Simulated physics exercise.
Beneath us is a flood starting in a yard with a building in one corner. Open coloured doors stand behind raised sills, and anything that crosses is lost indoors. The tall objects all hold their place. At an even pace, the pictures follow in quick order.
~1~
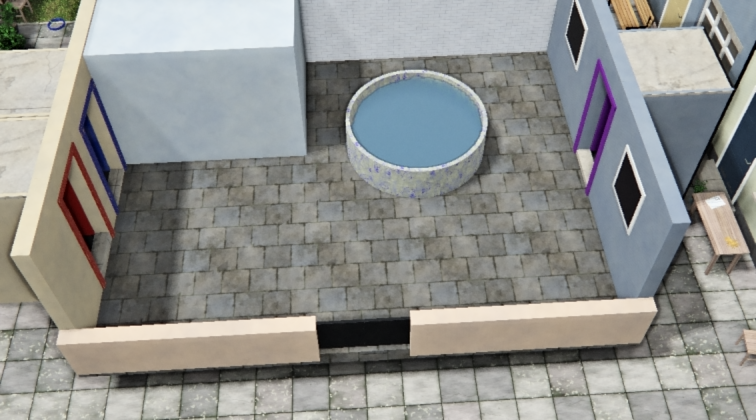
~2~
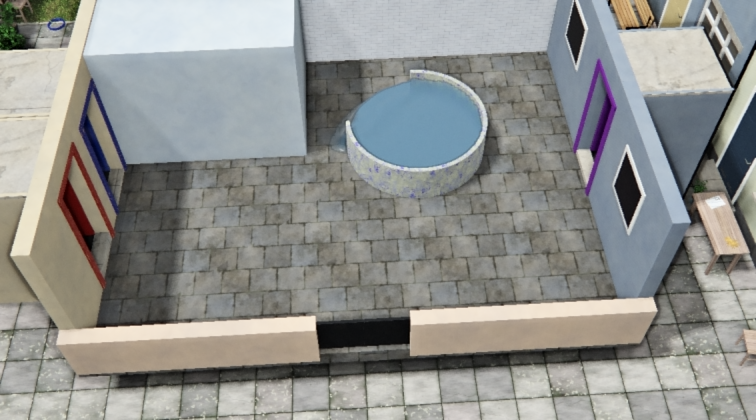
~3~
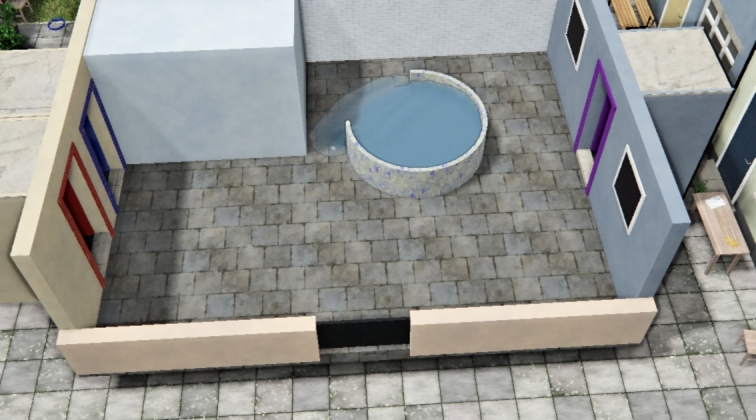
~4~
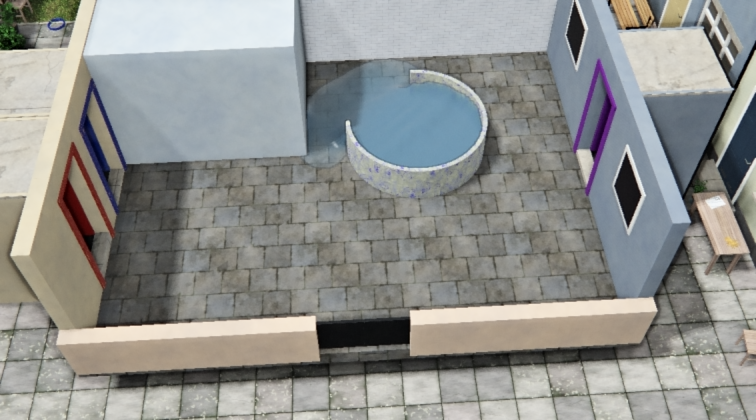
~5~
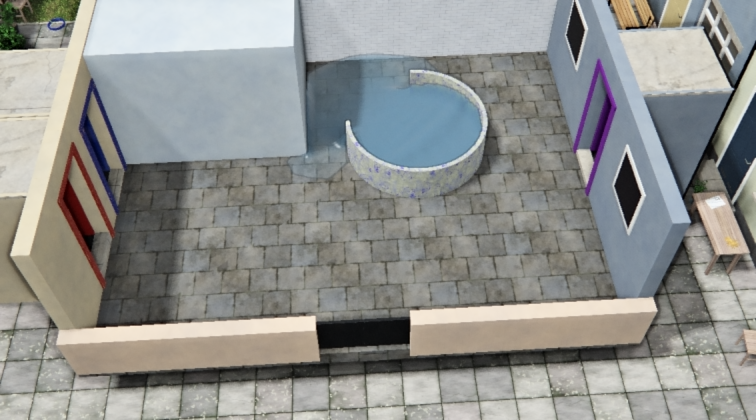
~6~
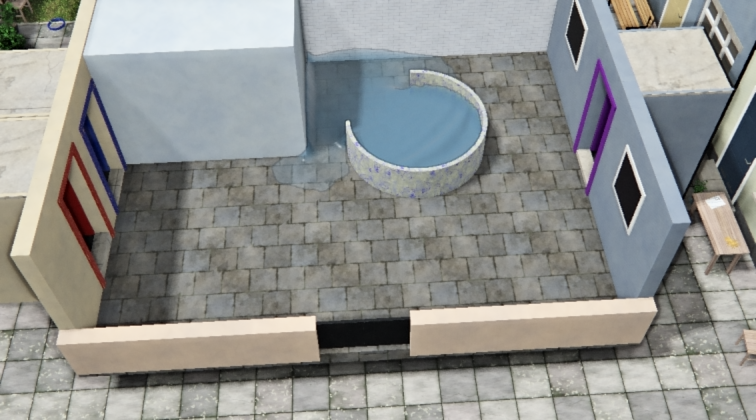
In a paved yard with coloured doorways, a round pool of still water opened on its far left side, and water poured out, spreading past the pale block's corner and along the back wall.
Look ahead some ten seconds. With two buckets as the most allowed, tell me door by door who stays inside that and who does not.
Here it is: The red door stays inside it; the blue door stays inside it; the purple door stays inside it.
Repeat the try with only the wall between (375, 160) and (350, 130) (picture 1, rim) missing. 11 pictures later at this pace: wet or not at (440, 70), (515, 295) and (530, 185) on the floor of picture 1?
Respectively: Parched, parched and parched.
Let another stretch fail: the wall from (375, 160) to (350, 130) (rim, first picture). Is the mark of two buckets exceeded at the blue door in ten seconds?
Result - the blue door clears the line.
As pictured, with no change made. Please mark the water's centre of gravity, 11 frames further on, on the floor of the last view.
Centre: Close to (382, 117).
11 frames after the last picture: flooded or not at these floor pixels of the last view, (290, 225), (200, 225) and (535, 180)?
Point 1: Drenched; point 2: Not wet; point 3: Not wet.
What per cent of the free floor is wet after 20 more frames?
Roughly 50 percent, I reckon.
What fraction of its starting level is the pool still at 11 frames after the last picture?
Somewhere around 42 %, give or take.
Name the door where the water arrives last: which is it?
That would be the blue one.
A moment on, water covers 15 % of the floor; the red door not reached, the blue door not reached, the purple door not reached.
Next, water covers 25 % of the floor; the red door not reached, the blue door not reached, the purple door not reached.
Then, water covers 50 % of the floor; the red door not reached, the blue door not reached, the purple door wet at the sill, nothing in.
Later, water covers 80 % of the floor; the red door not reached, the blue door not reached, the purple door wet at the sill, nothing in.
In the end, water covers 95 % of the floor; the red door wet at the sill, nothing in, the blue door wet at the sill, nothing in, the purple door wet at the sill, nothing in.
